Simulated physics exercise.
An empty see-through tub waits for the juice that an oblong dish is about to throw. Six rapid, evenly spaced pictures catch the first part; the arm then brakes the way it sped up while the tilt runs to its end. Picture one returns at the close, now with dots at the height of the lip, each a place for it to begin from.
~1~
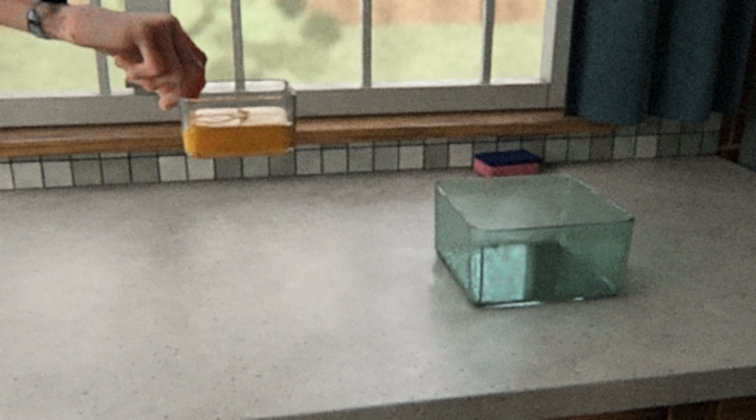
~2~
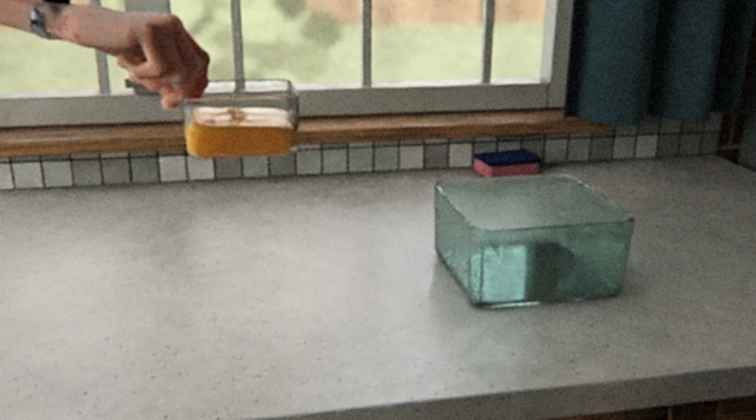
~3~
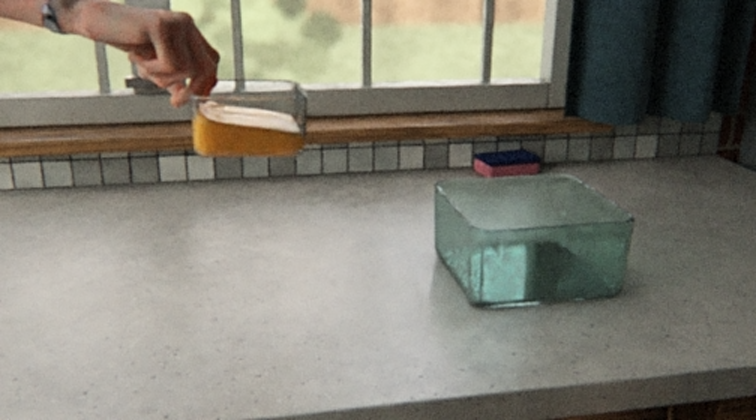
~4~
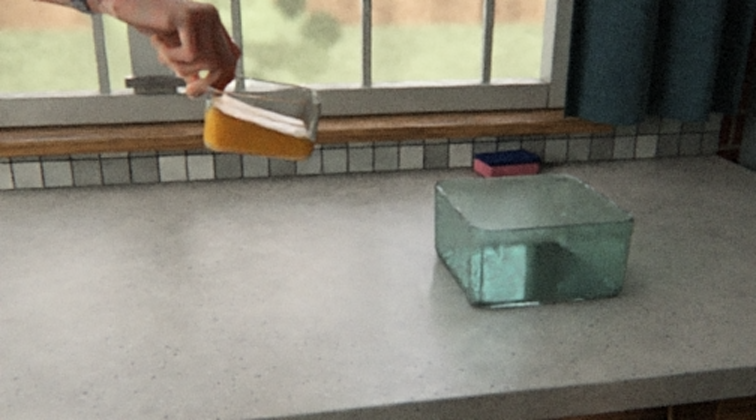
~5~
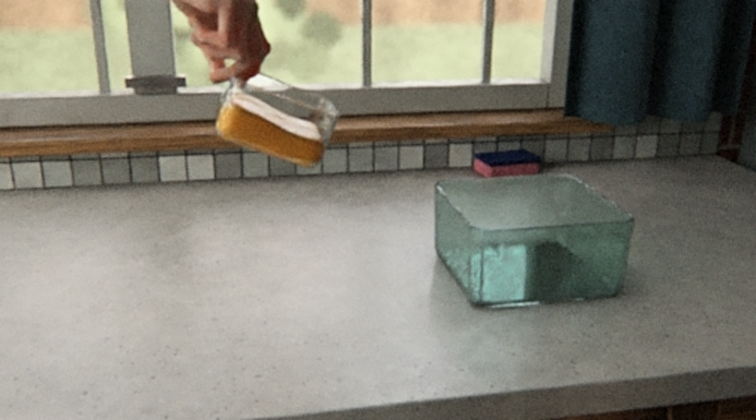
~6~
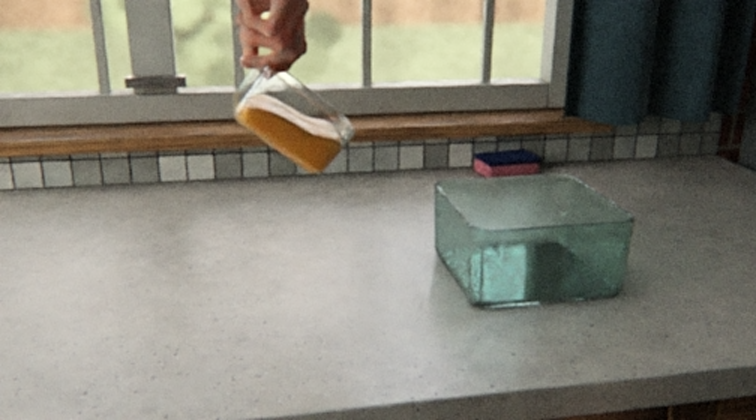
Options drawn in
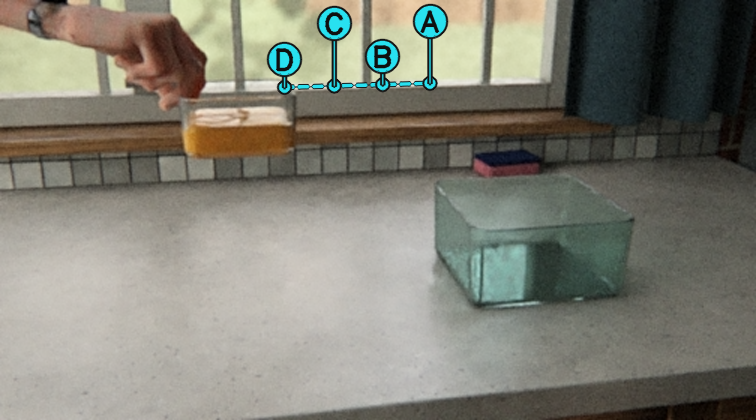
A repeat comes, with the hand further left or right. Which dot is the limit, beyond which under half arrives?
Go for C.
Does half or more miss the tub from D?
Yes, it does.
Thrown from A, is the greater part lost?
No.
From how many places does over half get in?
Three of them.
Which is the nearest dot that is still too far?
It is D.
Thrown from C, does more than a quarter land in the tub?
Yes.
On the marked copy, A at (430, 83); B at (382, 84); C at (334, 85); D at (284, 87).
Choosing A, about 95 % lands in the tub, 2 % falls short and 3 % goes beside or beyond.
Choosing B, about 81 % lands in the tub, 4 % falls short and 16 % goes beside or beyond.
Choosing C, about 82 % lands in the tub, 9 % falls short and 9 % goes beside or beyond.
Choosing D, about 6 % lands in the tub, 89 % falls short and 4 % goes beside or beyond.
